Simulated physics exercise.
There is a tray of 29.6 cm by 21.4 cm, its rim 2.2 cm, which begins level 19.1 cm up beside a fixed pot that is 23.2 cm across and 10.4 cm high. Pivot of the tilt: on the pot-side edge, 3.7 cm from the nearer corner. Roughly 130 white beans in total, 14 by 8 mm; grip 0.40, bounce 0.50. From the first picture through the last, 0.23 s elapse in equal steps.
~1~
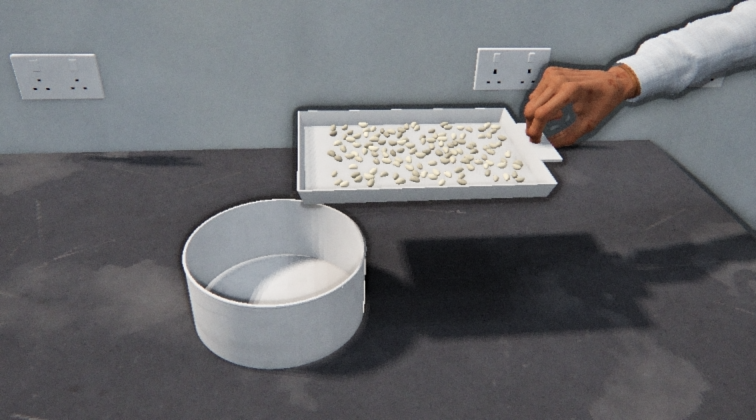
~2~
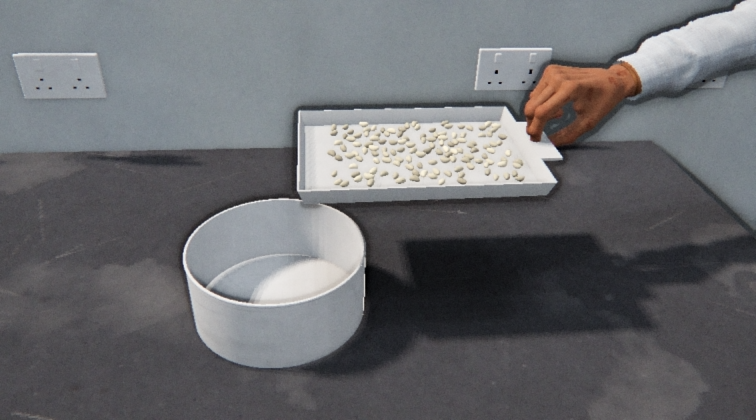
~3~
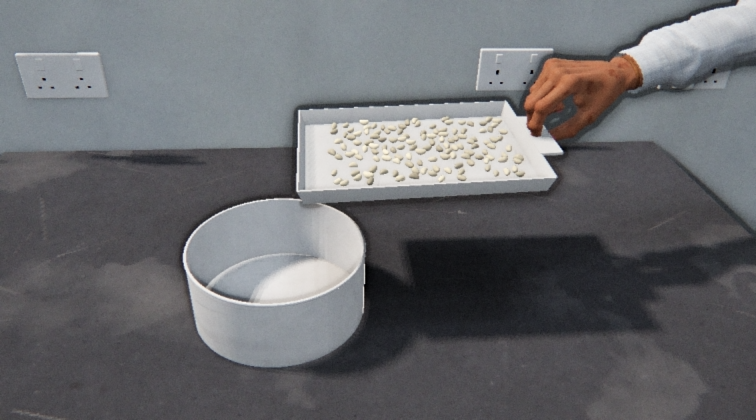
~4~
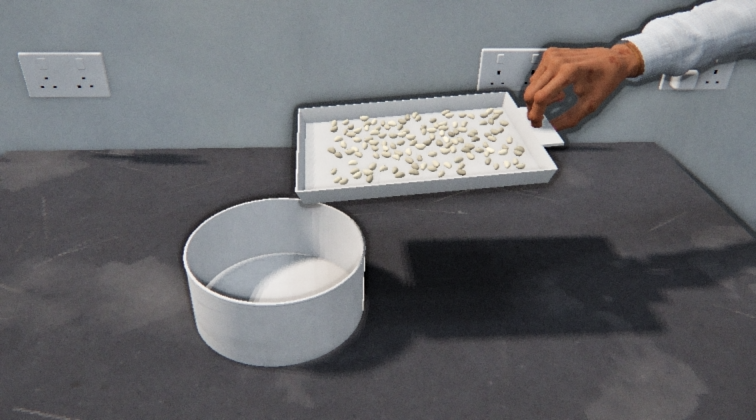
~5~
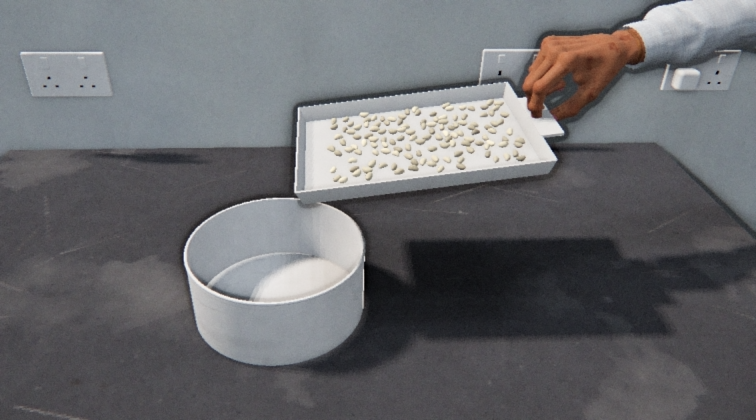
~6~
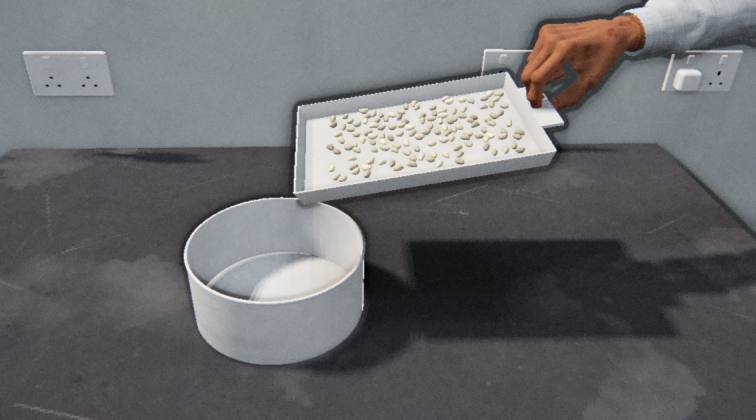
On a dark worktop, a hand slowly raising the right end of a tray of white beans beside an empty round pot.
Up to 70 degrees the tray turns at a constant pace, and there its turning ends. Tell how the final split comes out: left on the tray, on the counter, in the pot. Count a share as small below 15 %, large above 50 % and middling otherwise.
Tray: Large. Counter: Small. Pot: Middling.
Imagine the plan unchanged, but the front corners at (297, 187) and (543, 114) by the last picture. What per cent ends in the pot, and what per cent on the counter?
That works out as pot 35 and counter 30.
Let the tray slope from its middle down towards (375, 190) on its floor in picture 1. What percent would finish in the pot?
The share would be about 70 percent.
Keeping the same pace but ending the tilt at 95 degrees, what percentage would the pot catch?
Around 100 in a hundred.
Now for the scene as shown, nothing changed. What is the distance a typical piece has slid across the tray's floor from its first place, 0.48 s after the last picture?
11 cm.
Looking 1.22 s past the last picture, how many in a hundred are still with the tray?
75 %, give or take.
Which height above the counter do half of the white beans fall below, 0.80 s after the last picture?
Roughly 22 cm.
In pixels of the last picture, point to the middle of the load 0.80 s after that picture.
Near (297, 163).
Then, 0.48 s after the last picture, tilt 39 degrees; the tray holds 100 %, the pot 0 %.
Then, 0.80 s after the last picture, tilt 58 degrees; the tray holds 90 %, the pot 10 %.
Then, 1.22 s after the last picture, tilt 70 degrees; the tray holds 75 %, the pot 20 %.
In the end, tray 75 %, counter 0 %, pot 25 %.
